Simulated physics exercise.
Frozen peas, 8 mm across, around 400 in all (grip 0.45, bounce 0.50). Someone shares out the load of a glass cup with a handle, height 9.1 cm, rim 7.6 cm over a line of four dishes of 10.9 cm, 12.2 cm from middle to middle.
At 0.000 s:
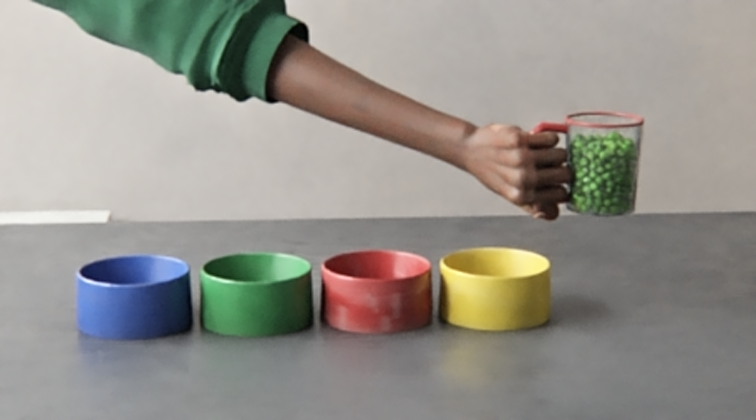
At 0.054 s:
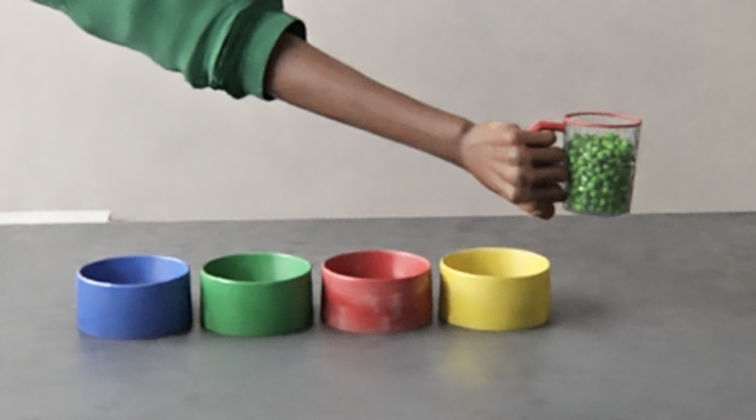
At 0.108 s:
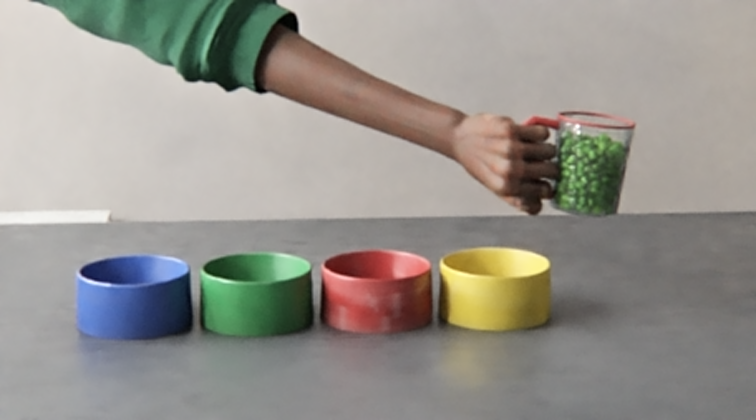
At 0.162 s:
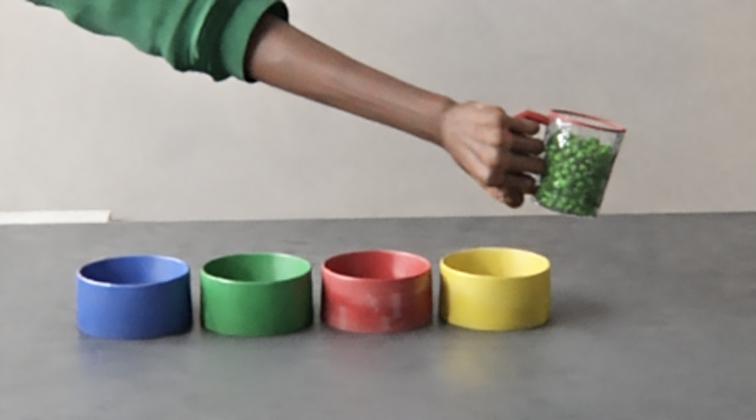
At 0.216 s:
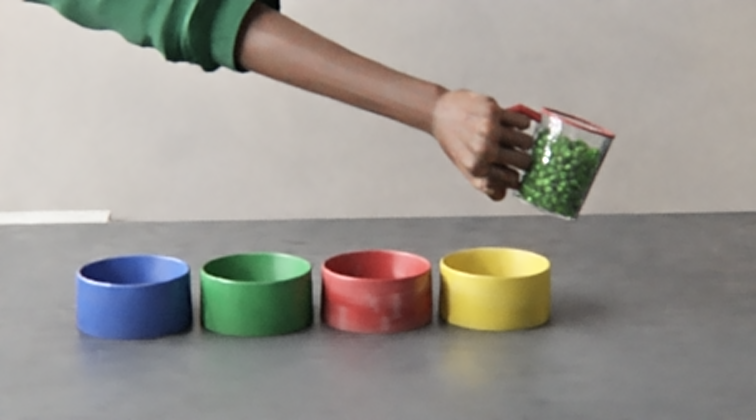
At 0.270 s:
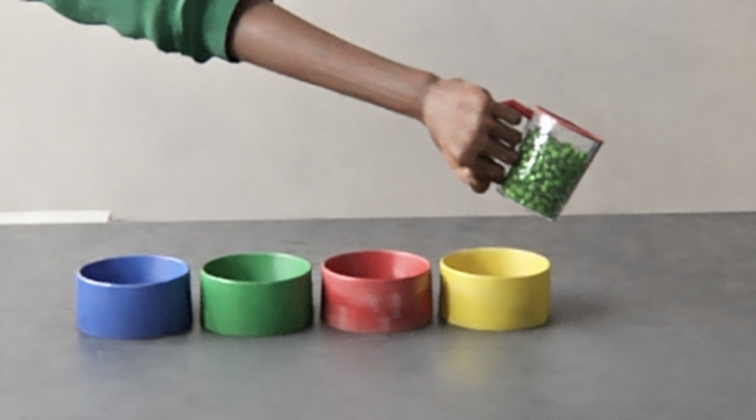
On a gray tabletop behind blue, green, red and yellow dishes, a hand in a green sleeve held up a clear cup of green peas, then moved it left while tilting it to the right.
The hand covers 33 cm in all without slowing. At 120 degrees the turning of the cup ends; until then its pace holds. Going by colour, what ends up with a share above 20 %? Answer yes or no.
Red: Yes, blue: No, green: No, yellow: No, counter: No.
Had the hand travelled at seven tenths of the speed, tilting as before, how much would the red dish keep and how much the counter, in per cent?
In that case red 10, counter 10.
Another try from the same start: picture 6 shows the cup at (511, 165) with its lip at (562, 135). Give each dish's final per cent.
Red 100, blue 0, green 0, yellow 0.
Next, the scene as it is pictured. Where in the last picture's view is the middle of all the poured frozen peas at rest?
Near (374, 299).
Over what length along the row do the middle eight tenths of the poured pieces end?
Some 8 cm.
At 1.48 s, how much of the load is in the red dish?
Near 90 per cent so far.
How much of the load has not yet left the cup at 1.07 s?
Some 50 per cent of the load.
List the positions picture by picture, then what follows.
Cup at (602, 164), tilt 0 degrees, lip at (641, 119), moved 0.0 cm; middle of the pieces at (602, 175); yellow dish at (495, 263); red dish at (377, 266); green dish at (256, 268); blue dish at (134, 270), in the first picture.
Cup at (599, 164), tilt 2 degrees, lip at (639, 120), moved 0.3 cm; middle of the pieces at (598, 175), in the second picture.
Cup at (590, 164), tilt 6 degrees, lip at (633, 124), moved 1.3 cm; middle of the pieces at (588, 175), in the third picture.
Cup at (576, 165), tilt 13 degrees, lip at (623, 129), moved 2.8 cm; middle of the pieces at (573, 175), in the fourth picture.
Cup at (562, 165), tilt 20 degrees, lip at (613, 135), moved 4.2 cm; middle of the pieces at (557, 175), in the fifth picture.
Cup at (547, 165), tilt 27 degrees, lip at (601, 141), moved 5.7 cm; middle of the pieces at (542, 174); yellow dish at (495, 263); red dish at (377, 266); green dish at (256, 268); blue dish at (134, 270). Its pace works out near 125 degrees a second; the hand travels 27 cm a second, in the sixth picture.
After 0.75 s, tilt 88 degrees; cup holds 100 %.
After 1.07 s, tilt 120 degrees; cup holds 50 %, red 35 %, yellow 5 %.
Then, at 1.48 s, tilt 120 degrees; cup holds 0 %, red 90 %, yellow 5 %.
At rest (2.0 s), red 90 %, blue 0 %, green 0 %, yellow 5 %, counter 5 %.
